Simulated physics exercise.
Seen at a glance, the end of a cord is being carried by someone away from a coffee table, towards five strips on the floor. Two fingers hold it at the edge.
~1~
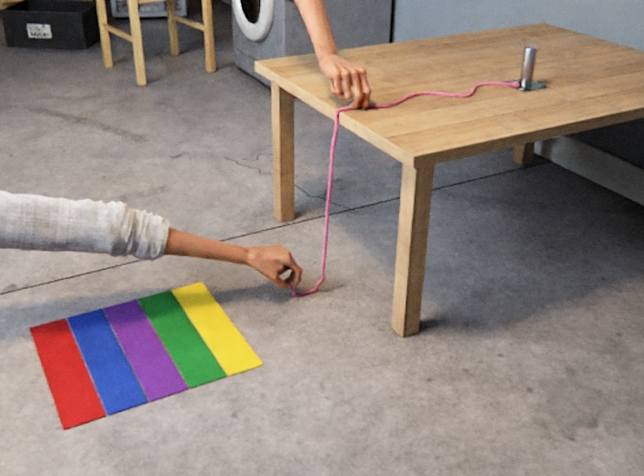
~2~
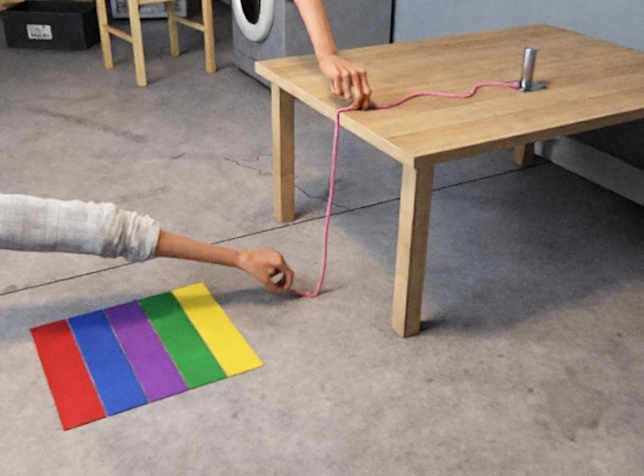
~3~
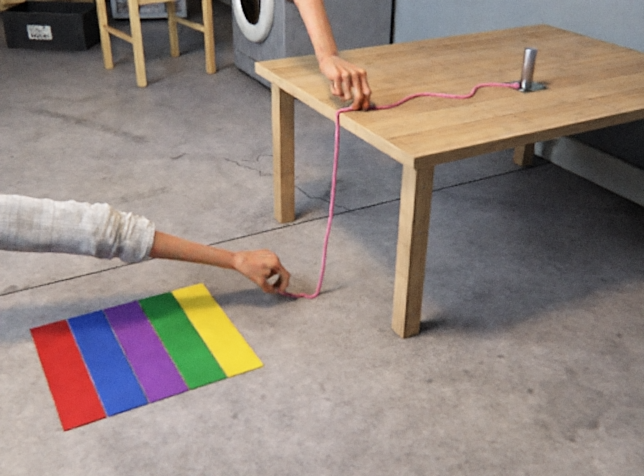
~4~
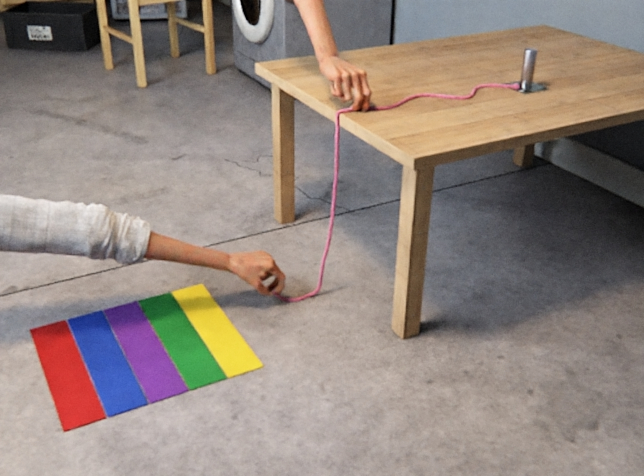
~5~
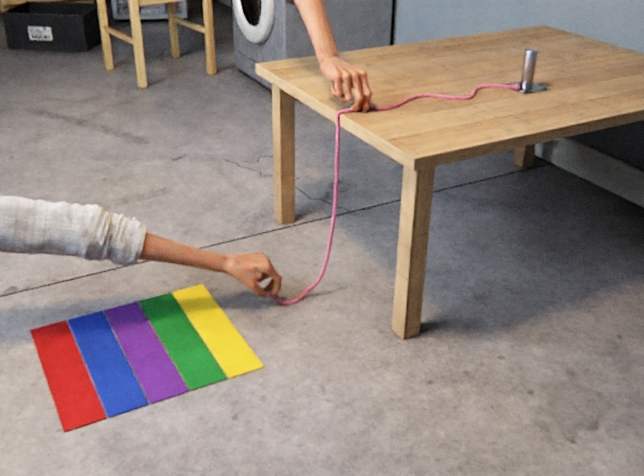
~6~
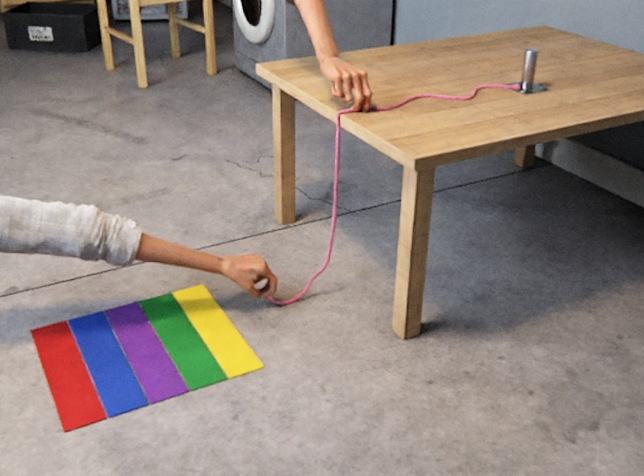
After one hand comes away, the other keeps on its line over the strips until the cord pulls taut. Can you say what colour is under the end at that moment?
Yes, it is purple.
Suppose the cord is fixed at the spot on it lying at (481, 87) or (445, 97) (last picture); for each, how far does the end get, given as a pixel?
Estimates in sequence: (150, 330) then (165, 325).
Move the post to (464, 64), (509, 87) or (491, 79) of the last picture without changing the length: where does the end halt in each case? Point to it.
You'd get roughly (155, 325), (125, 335) and (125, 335), one for each try.
Early on, end near (207, 312); over yellow.
Midway, end near (165, 323); over green.
At the end of the slack, end near (141, 330); over purple. The end stops over the purple strip.
